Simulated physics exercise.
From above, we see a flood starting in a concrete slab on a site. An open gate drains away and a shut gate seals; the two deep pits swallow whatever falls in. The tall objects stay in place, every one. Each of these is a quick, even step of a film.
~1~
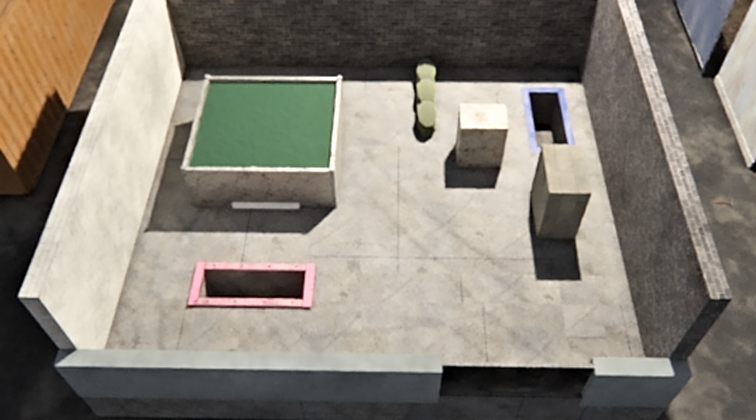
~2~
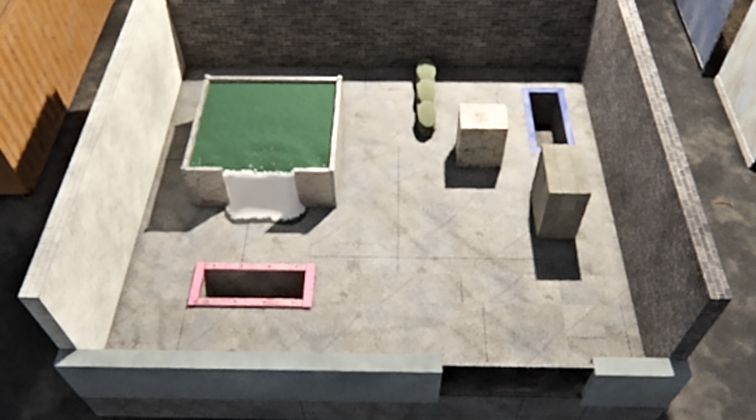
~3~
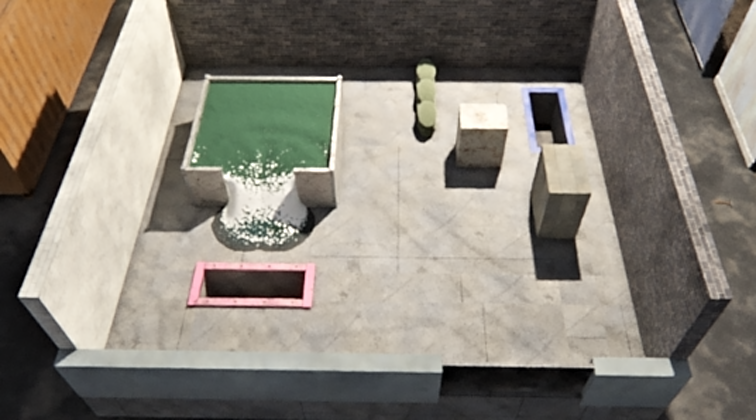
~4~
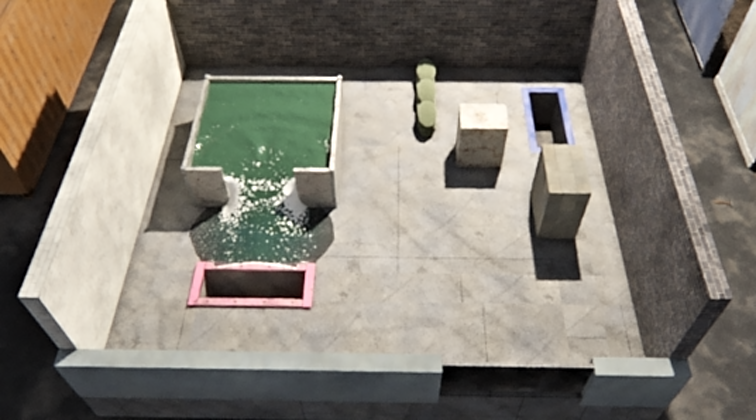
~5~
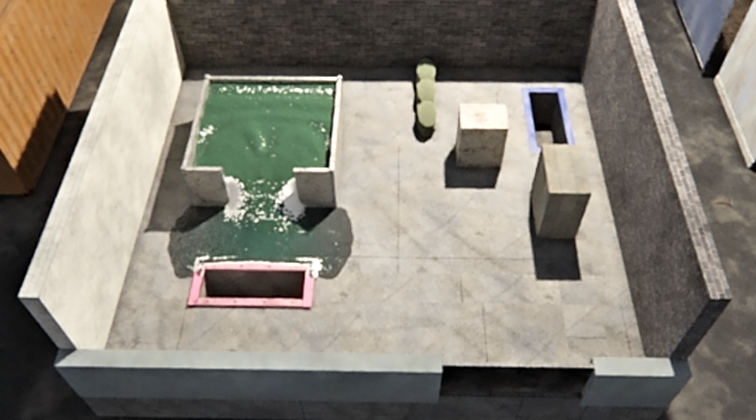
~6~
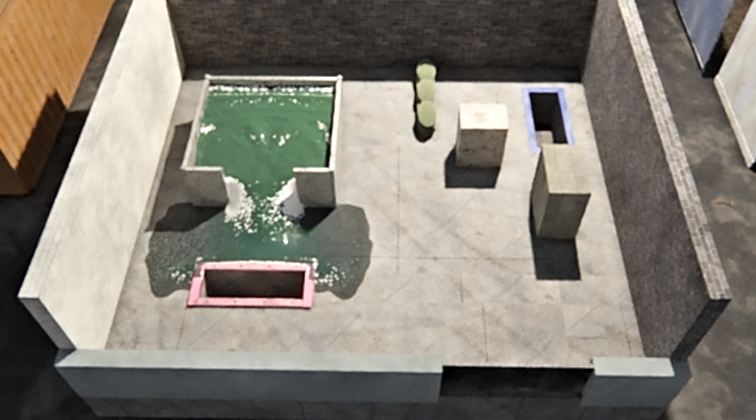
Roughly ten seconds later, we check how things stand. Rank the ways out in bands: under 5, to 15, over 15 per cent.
In order: Gate: Beneath five per cent; blue pit: Beneath five per cent; pink pit: Past fifteen per cent.
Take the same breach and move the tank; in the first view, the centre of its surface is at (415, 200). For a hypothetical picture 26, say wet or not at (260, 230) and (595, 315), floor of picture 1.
Well, the first one would be bone-dry, and the second one soaked.
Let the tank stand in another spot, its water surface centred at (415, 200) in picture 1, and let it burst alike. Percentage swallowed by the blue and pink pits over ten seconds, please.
The blue pit ends up with 14 per cent and the pink pit with 8 per cent.
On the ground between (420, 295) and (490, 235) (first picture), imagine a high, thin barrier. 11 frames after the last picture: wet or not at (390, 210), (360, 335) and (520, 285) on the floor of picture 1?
Listed order - dry, wet, dry.
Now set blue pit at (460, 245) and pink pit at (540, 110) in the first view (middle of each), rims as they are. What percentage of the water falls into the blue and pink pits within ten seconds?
Blue 12 %; pink 6 %.
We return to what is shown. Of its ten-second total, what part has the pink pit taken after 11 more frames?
About 45 per cent.
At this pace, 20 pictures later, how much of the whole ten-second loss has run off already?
My reading is near 65 per cent.
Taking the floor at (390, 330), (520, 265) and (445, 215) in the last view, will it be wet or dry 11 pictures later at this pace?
Soaked, spared, spared.
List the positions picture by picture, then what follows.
The first frame shows still water in the tank at (266, 125).
In the second frame, water pours out at (263, 191) and has run to (301, 215).
In the third frame, the front is at (294, 243), out from the gap at (263, 193).
In the fourth frame, the front is at (307, 262), out from the gap at (264, 194).
In the fifth frame, water pours out at (264, 194) and has run to (330, 272).
In the sixth frame, the front is at (345, 293), out from the gap at (263, 193).
A moment on, water covers 20 % of the floor; the gate 0 %, the blue pit 0 %, the pink pit 15 %.
Next, water covers 25 % of the floor; the gate 0 %, the blue pit 0 %, the pink pit 26 %.
Then, water covers 35 % of the floor; the gate 0 %, the blue pit 0 %, the pink pit 37 %.
Later, water covers 50 % of the floor; the gate 0 %, the blue pit 0 %, the pink pit 49 %.
In the end, water covers 65 % of the floor; the gate 0 %, the blue pit 2 %, the pink pit 56 %.
